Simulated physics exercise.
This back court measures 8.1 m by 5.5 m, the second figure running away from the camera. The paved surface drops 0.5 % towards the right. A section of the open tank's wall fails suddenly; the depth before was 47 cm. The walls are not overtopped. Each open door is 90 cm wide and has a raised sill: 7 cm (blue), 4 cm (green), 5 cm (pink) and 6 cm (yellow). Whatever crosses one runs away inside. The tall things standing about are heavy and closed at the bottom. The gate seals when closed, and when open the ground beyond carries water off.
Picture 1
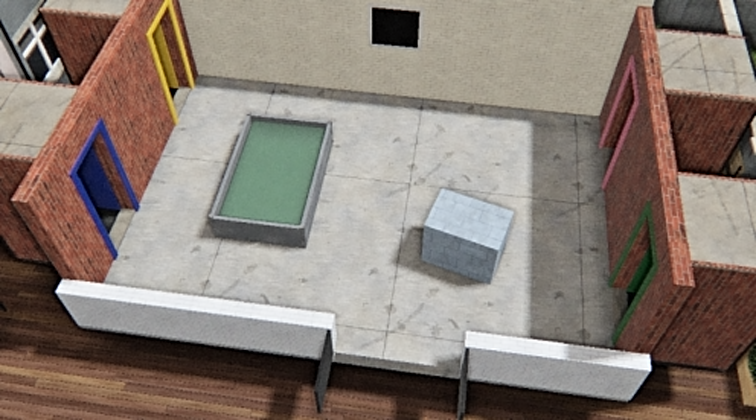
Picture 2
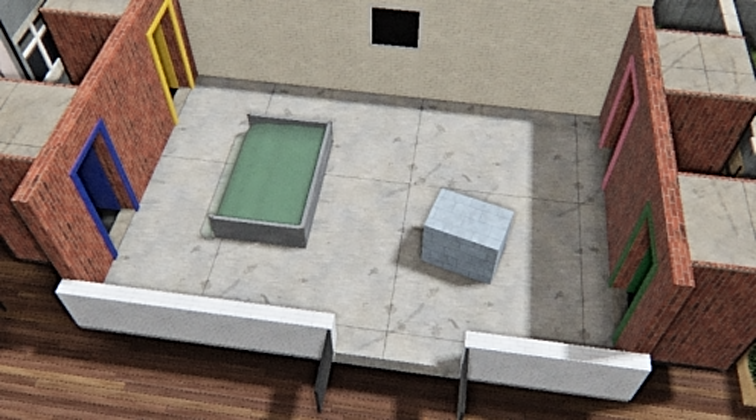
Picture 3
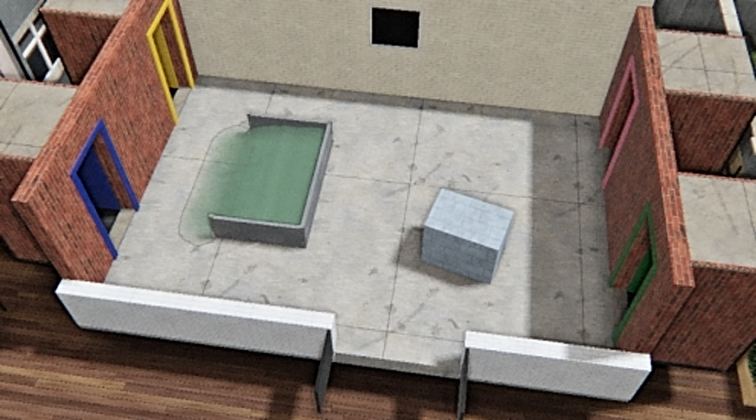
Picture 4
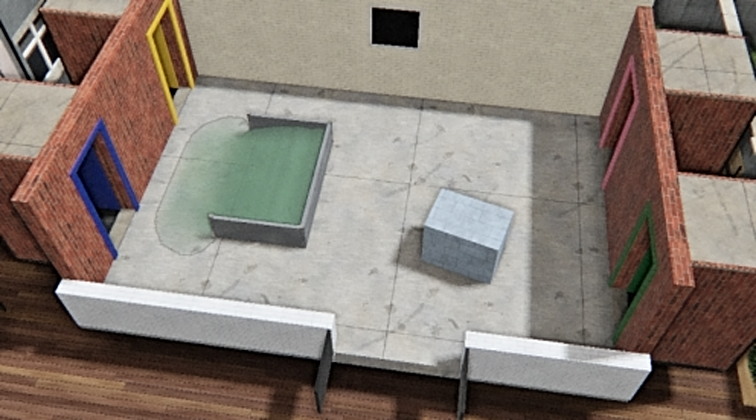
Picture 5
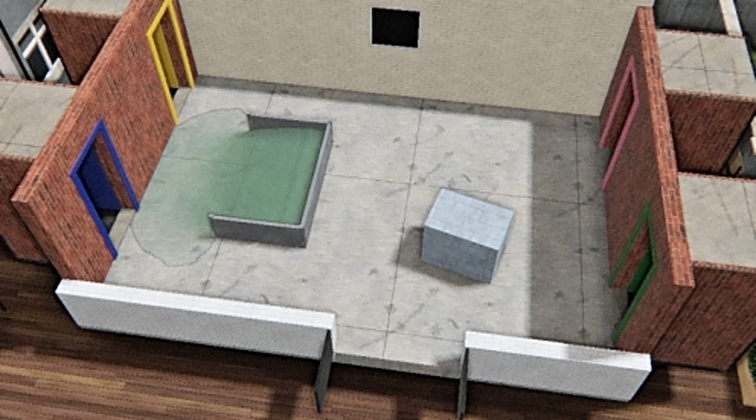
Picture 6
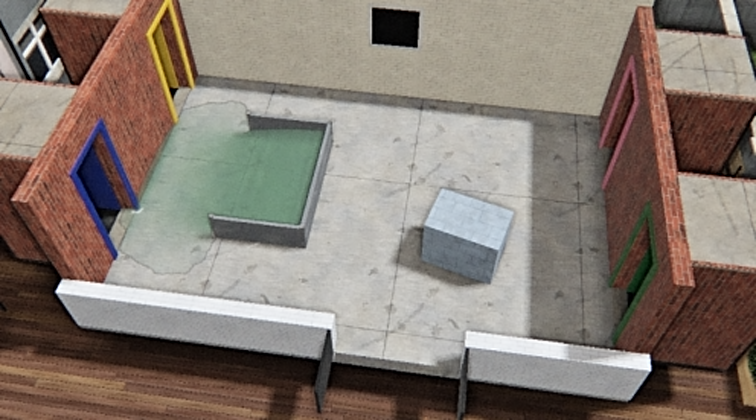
A walled courtyard held a gray block and an open tank of green water until the tank's left side gave way, and the water poured out, spreading across the floor toward the blue doorway.
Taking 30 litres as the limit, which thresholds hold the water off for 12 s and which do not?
The water let in: At the blue door it goes over the limit; at the green door it keeps below the limit; at the pink door it stays under the limit; at the yellow door it goes over the limit.
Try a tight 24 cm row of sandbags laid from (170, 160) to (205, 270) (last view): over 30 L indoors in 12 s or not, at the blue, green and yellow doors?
Against that limit: Blue not over, green not over, yellow past it.
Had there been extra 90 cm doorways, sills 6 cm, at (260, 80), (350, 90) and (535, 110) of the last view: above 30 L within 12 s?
In turn: Over, under, under.
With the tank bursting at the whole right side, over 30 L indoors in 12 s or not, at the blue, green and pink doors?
Against that limit: Blue not over, green past it, pink past it.
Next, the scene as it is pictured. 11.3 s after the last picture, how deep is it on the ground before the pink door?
Some 5.5 cm.
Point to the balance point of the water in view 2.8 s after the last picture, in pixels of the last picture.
Around (219, 182).
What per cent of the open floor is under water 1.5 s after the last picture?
Some 20 per cent of it.
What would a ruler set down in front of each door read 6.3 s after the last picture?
Depths in cm: Blue 5, green 1, pink 6, yellow 5.
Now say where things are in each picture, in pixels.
The first frame shows the open tank at (274, 170) is whole and still, 47 cm deep.
In the second frame, the front is at (208, 236), 1.2 m from the gap at (236, 176); 0.4 m2 of floor is under water; 47 cm left at the back of the open tank.
In the third frame, water pours out at (237, 178) and has run 1.4 m, to (196, 240); typically 9 cm deep outside, 47 cm at the open tank's back.
In the fourth frame, the front is at (167, 240), 1.6 m from the gap at (237, 178); 2.9 m2 of floor is under water; 46 cm left at the back of the open tank.
In the fifth frame, water pours out at (237, 179) and has run 1.9 m, to (148, 243); typically 6 cm deep outside, 40 cm at the open tank's back.
In the sixth frame, water pours out at (237, 178) and has run 2.2 m, to (123, 243); typically 8 cm deep outside, 41 cm at the open tank's back.
Then, 0.7 s after the last picture water covers 15 % of the floor and is deepest (35 cm) near (172, 179); blue door 20 cm at the sill, 27 L in, green door not reached, pink door not reached, yellow door 14 cm at the sill, 5 L in.
Then, 1.5 s after the last picture water covers 20 % of the floor and is deepest (31 cm) near (198, 77); blue door 18 cm at the sill, 79 L in, green door not reached, pink door not reached, yellow door 13 cm at the sill, 27 L in.
Then, 2.8 s after the last picture water covers 35 % of the floor and is deepest (20 cm) near (99, 295); blue door 11 cm at the sill, 115 L in, green door not reached, pink door not reached, yellow door 11 cm at the sill, 50 L in.
Then, 6.3 s after the last picture water covers 80 % of the floor and is deepest (10 cm) near (201, 182); blue door 5 cm at the sill, 123 L in, green door not reached, pink door 6 cm at the sill, 0 L in, yellow door 5 cm at the sill, 77 L in.
Then, 11.3 s after the last picture water covers 95 % of the floor and is deepest (6 cm) near (512, 253); blue door 3 cm at the sill, 123 L in, green door 6 cm at the sill, 9 L in, pink door 5 cm at the sill, 1 L in, yellow door 4 cm at the sill, 78 L in.
